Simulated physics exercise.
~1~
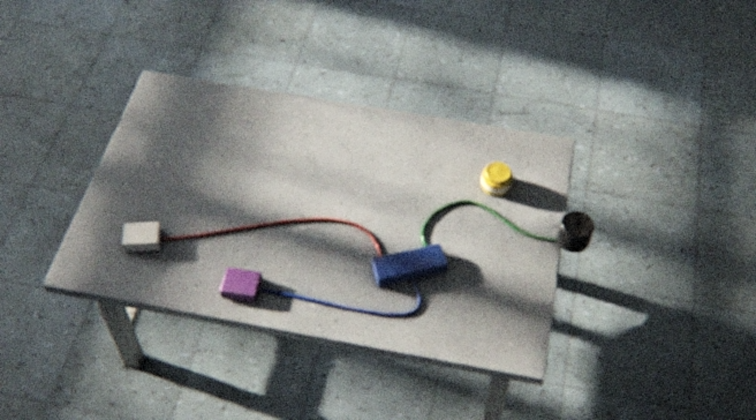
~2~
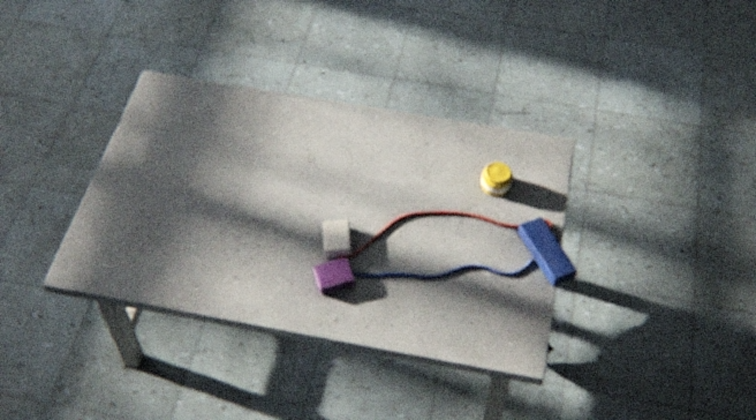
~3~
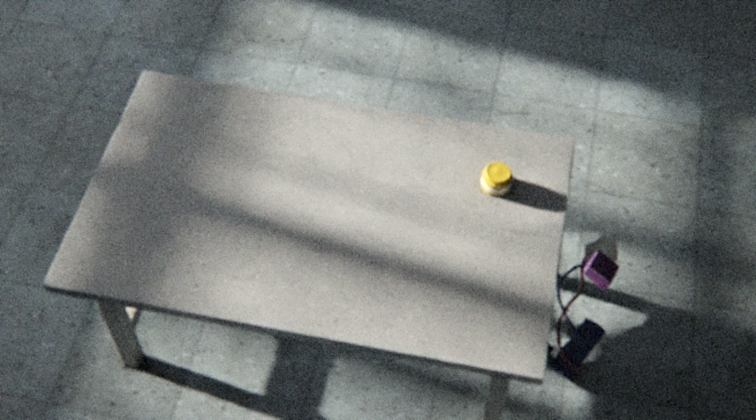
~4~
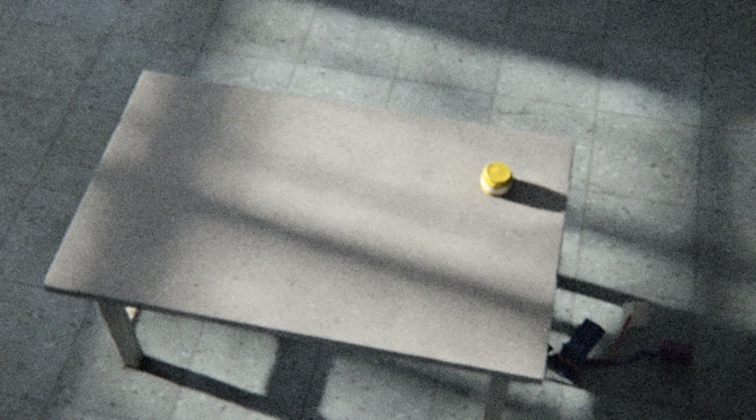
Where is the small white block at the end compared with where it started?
It starts on the left part of the tabletop, and at the end it is down off the right side of the table, near the blue strip.
